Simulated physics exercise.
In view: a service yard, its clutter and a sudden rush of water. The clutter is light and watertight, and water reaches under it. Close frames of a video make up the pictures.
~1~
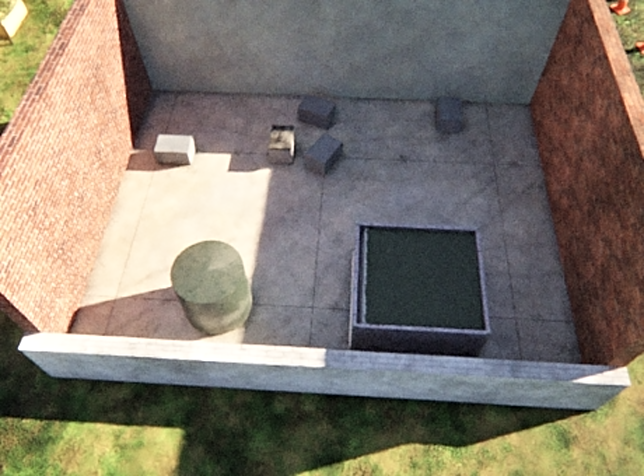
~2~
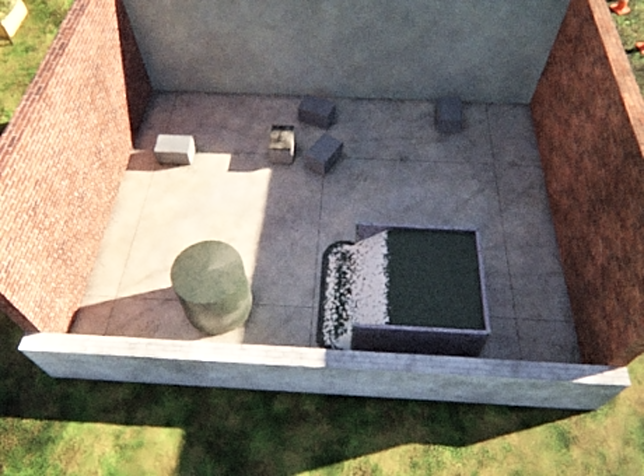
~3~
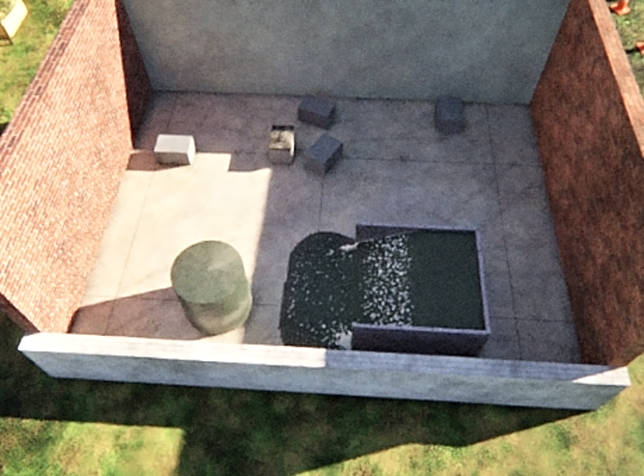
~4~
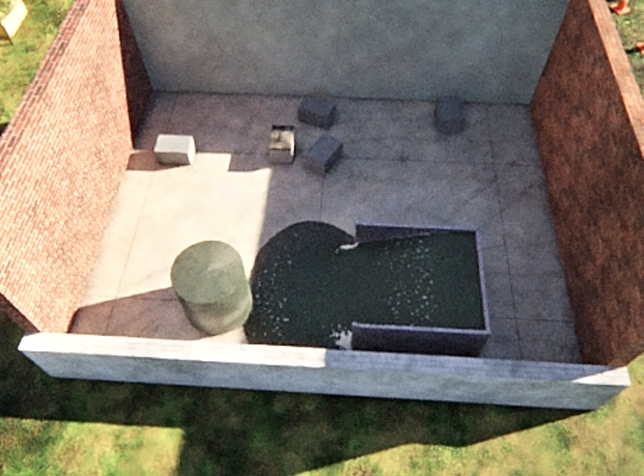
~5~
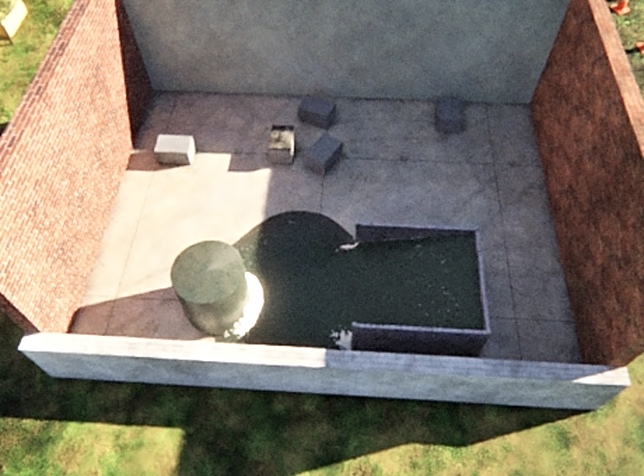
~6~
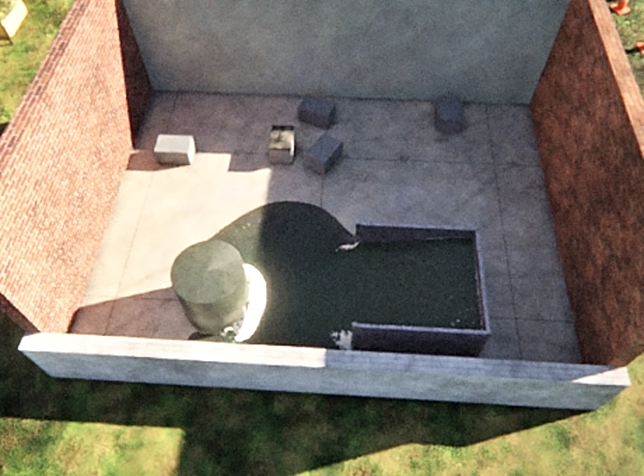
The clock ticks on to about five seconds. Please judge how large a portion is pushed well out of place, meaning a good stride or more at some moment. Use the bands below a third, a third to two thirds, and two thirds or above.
It falls below a third.
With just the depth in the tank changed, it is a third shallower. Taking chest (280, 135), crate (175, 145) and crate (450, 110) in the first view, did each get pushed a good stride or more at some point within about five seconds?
As listed: No, pushed that far, never so far.
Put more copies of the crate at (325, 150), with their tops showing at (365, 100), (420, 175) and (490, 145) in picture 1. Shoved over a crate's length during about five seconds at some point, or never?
Result by item: Stays where it is / stays where it is / stays where it is.
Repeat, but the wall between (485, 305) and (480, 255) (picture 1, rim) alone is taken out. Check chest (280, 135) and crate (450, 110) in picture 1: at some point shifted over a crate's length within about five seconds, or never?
As listed: Under that, yes.
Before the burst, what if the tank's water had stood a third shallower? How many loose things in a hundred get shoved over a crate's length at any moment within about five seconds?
Share moved that far: Approx. 20 %.
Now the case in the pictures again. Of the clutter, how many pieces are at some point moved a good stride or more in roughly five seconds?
By my reckoning the answer is 1.
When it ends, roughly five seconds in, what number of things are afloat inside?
Count: 1.
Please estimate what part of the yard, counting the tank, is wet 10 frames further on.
Reading: About 45 %.
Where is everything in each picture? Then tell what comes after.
A crate at (450, 108), on the bottom; a crate at (173, 144) rests on the ground; 0 of 5 have shifted, in the first picture.
A crate at (450, 108), on the bottom; a crate at (173, 144), on the bottom; 0 of 5 have shifted, in the second picture.
A crate at (450, 108) rests on the ground; a crate at (173, 144) rests on the ground; 0 of 5 have shifted, in the third picture.
A crate at (450, 108), on the bottom; a crate at (173, 144) rests on the ground; 0 of 5 have shifted, in the fourth picture.
A crate at (450, 108) rests on the ground; a crate at (173, 144), on the bottom; 0 of 5 have shifted, in the fifth picture.
A crate at (450, 108), on the bottom; a crate at (173, 144) rests on the ground; 0 of 5 have shifted, in the sixth picture.
A moment on, 0 of 5 are well off their spots; 0 afloat.
Next, 0 of 5 are well off their spots; 0 afloat.
Later, 1 of 5 are well off their spots; 1 afloat.
In the end, 1 of 5 are well off their spots, and 1 have been at some point; 1 afloat.
